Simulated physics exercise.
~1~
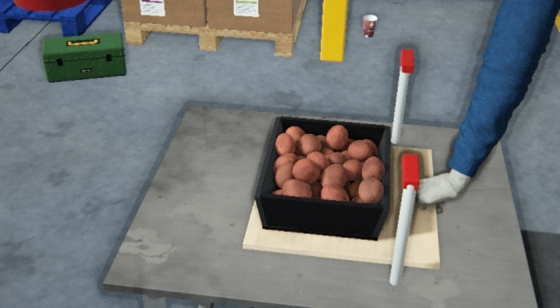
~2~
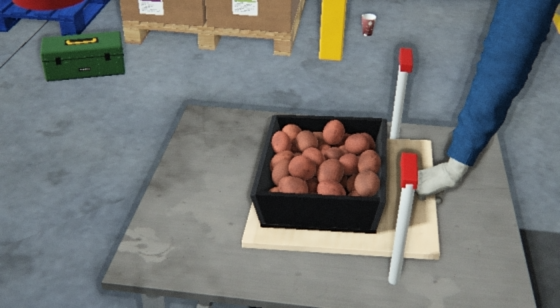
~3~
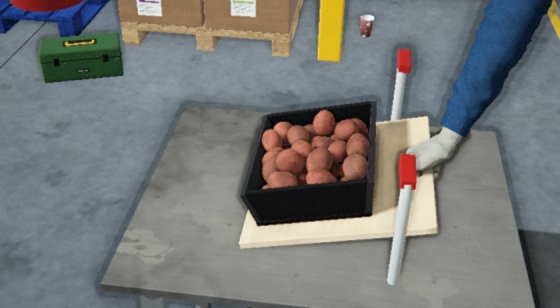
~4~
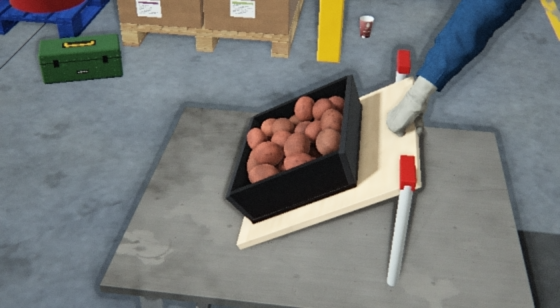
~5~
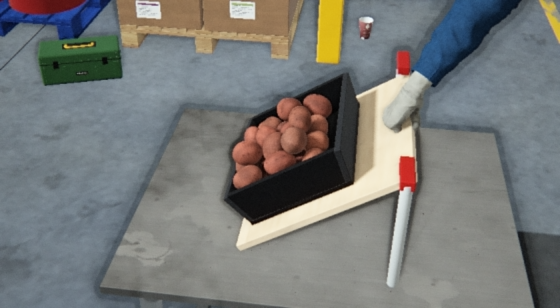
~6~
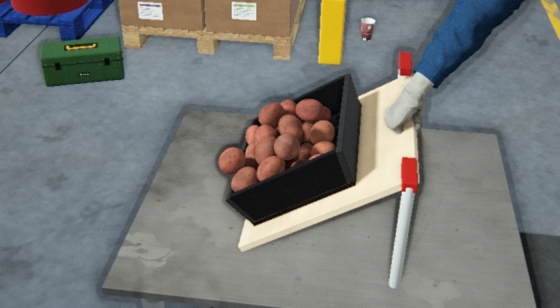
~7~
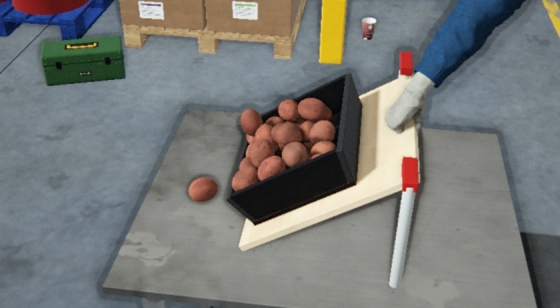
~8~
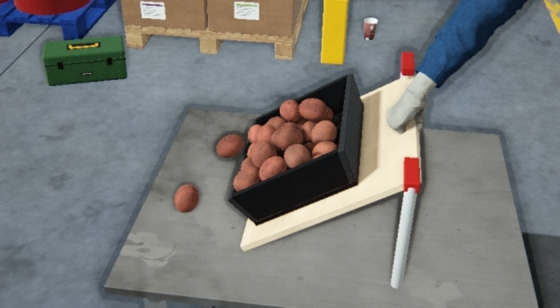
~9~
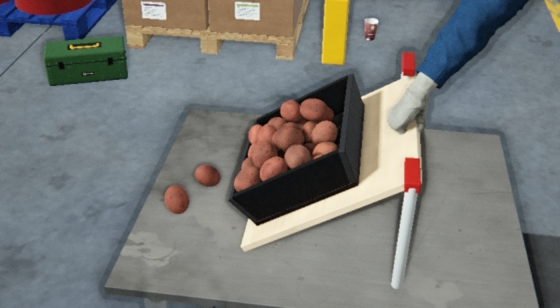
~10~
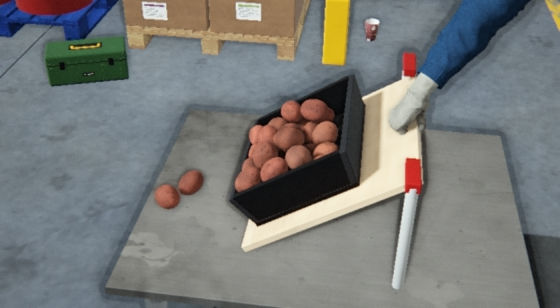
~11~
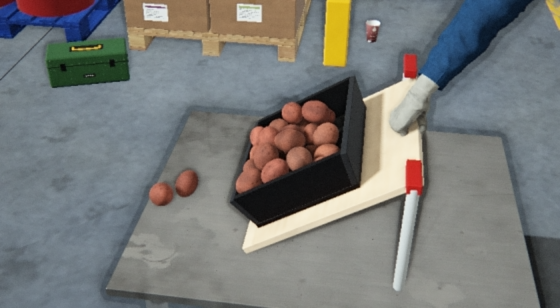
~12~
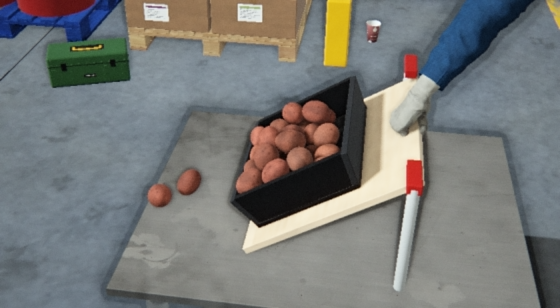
A black tub heaped with reddish, round potatoes sits on a pale wooden board over a grey slab, seen from above in a workshop or warehouse. Two red-topped upright stops stand at the right, with a green toolbox and cardboard boxes on a pallet behind. A gloved hand in a blue sleeve raises the board's right side, tipping the tub to the left until the tilt stops. The heap shifts toward the low end, and one potato drops out and rolls left, followed by another. Both settle close together on the slab, while the rest stay in the tilted tub, the hand still at the board.
